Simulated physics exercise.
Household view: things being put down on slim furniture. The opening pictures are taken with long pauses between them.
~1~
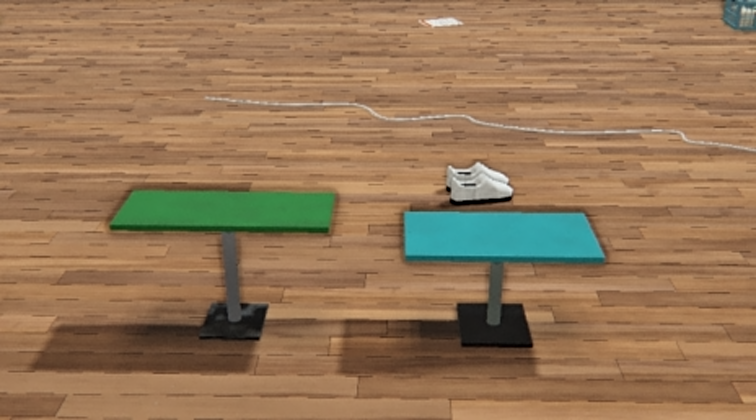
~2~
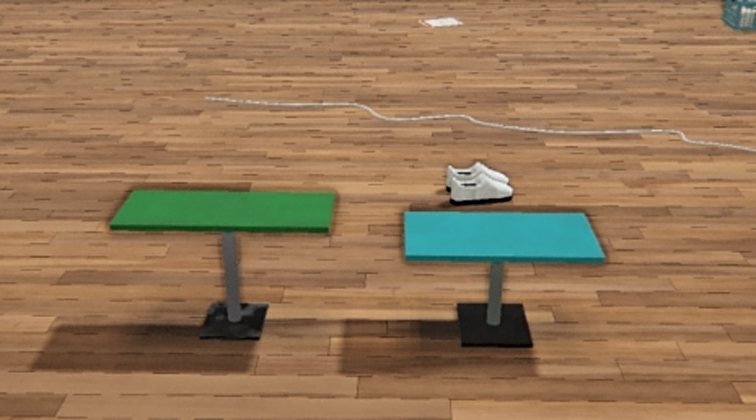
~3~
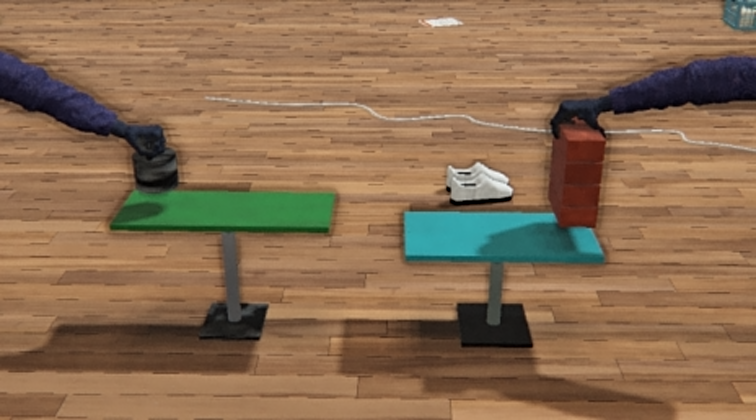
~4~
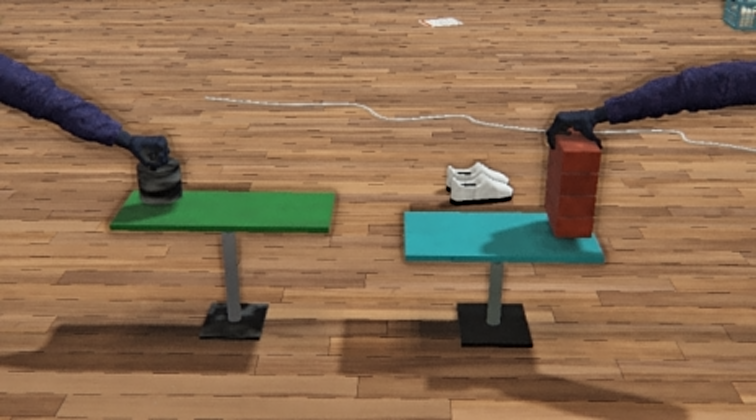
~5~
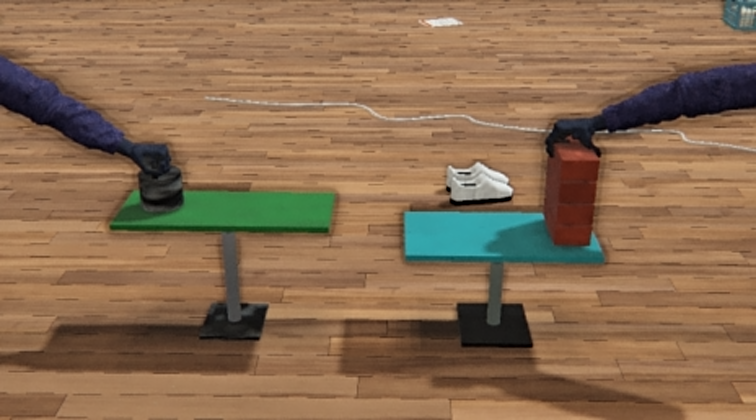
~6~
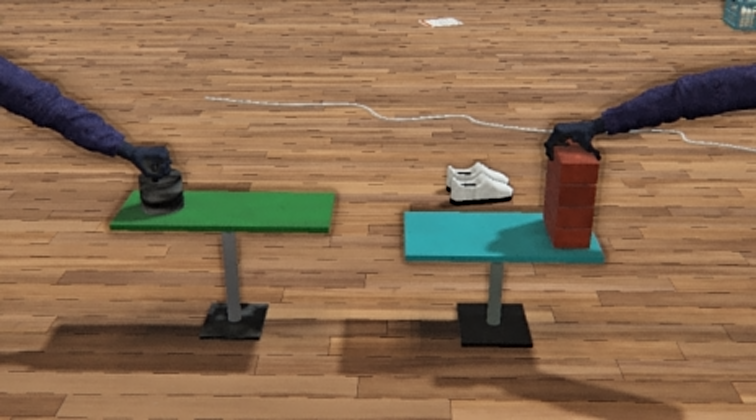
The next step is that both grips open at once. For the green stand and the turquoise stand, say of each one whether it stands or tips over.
Result: The green stand won't keep upright by the look of it; the turquoise stand won't keep upright by the look of it.
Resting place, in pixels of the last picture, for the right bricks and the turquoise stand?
In the last picture they settle around (732, 315) and (609, 257) respectively.
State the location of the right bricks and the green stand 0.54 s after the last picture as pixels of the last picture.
(638, 228), then (174, 209).
Then, 0.54 s after the last picture, green stand tipped 23° from how it was near (175, 209); turquoise stand tipped 31° from how it was near (555, 234).
At rest, the green stand overbalances, near (119, 244); the turquoise stand overbalances, near (609, 257).
